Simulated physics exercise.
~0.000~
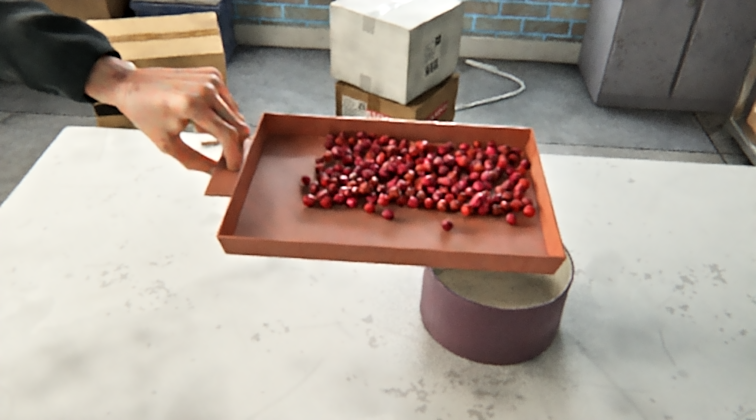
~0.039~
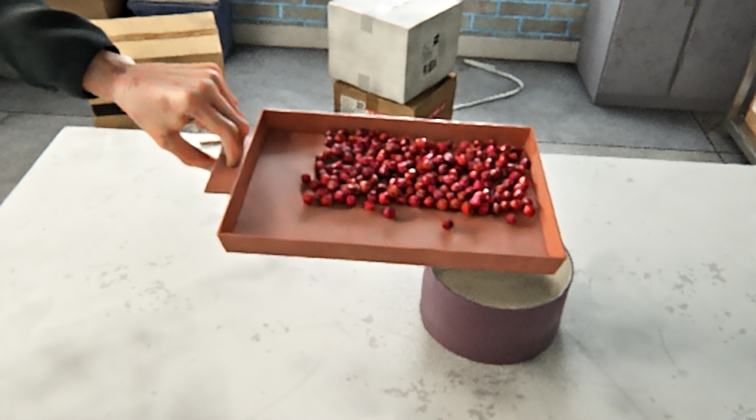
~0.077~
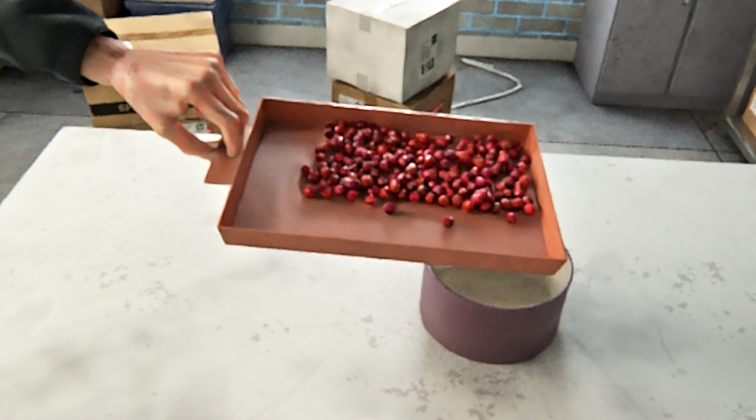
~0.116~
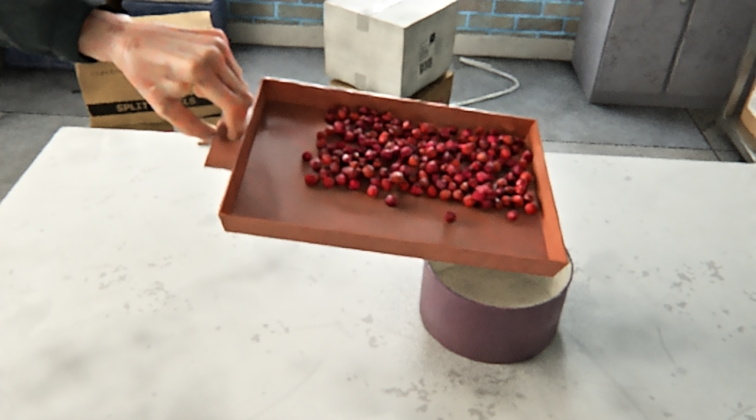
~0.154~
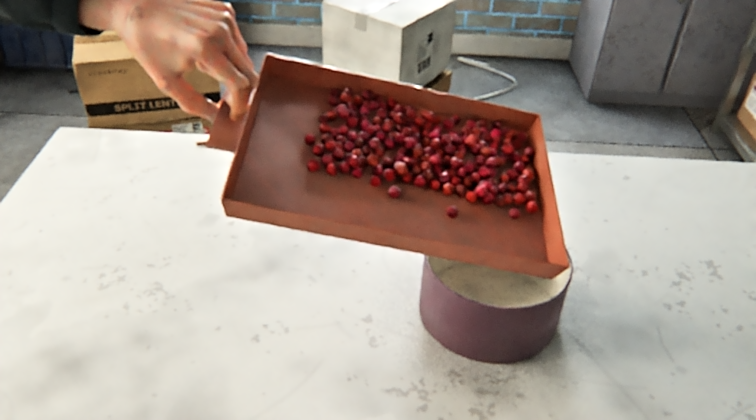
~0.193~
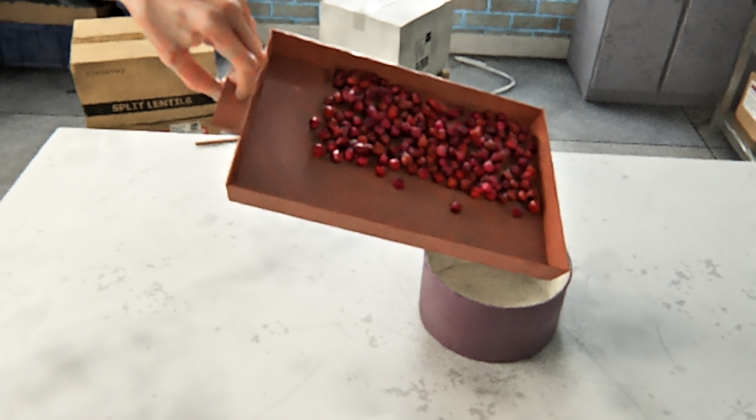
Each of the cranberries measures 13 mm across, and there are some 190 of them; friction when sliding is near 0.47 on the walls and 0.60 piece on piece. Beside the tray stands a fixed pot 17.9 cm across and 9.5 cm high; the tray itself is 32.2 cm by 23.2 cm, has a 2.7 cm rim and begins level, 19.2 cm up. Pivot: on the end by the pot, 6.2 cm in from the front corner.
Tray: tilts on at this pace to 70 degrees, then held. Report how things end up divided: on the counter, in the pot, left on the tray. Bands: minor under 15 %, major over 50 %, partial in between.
One by one: Counter: Most likely the lion's share ends up there. Pot: Most likely a tiny share ends up there. Tray: Most likely a good portion ends up there.
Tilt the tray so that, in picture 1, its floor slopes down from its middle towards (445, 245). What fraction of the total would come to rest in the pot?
I'd say close to 0 %.
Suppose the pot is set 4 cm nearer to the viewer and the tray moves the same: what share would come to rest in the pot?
Around 0 per cent.
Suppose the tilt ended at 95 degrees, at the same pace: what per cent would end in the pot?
Roughly 0 %.
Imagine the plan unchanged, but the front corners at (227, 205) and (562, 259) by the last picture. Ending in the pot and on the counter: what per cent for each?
Pot 0 % / counter 35 %.
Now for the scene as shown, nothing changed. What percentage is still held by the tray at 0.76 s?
Estimate: Near 50 in a hundred.
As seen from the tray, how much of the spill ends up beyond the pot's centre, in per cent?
100 %.
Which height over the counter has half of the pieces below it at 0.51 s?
Around 26 cm up.
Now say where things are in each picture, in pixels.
Tray tilt 0 degrees, front corners at (224, 233) and (559, 253); middle of the pieces at (422, 177); pot at (499, 257), in the first picture.
Tray tilt 1 degrees, front corners at (224, 231) and (559, 254); middle of the pieces at (422, 176), in the second picture.
Tray tilt 4 degrees, front corners at (224, 223) and (560, 255), lowest corner right front; middle of the pieces at (423, 171), in the third picture.
Tray tilt 8 degrees, front corners at (226, 211) and (562, 258), lowest corner right front; middle of the pieces at (425, 162), in the fourth picture.
Tray tilt 13 degrees, front corners at (228, 196) and (563, 262), lowest corner right front; middle of the pieces at (428, 153), in the fifth picture.
Tray tilt 19 degrees, front corners at (233, 181) and (564, 265), lowest corner right front; middle of the pieces at (433, 144); pot at (497, 255). Its pace works out near 140 degrees a second, in the sixth picture.
After 0.38 s, tilt 45 degrees; the tray holds 100 %, the pot 0 %.
After 0.51 s, tilt 64 degrees; the tray holds 100 %, the pot 0 %.
After 0.76 s, tilt 70 degrees; the tray holds 50 %, the pot 0 %.
In the end, at 2.2 s, counter 60 %, pot 0 %, tray 40 %.
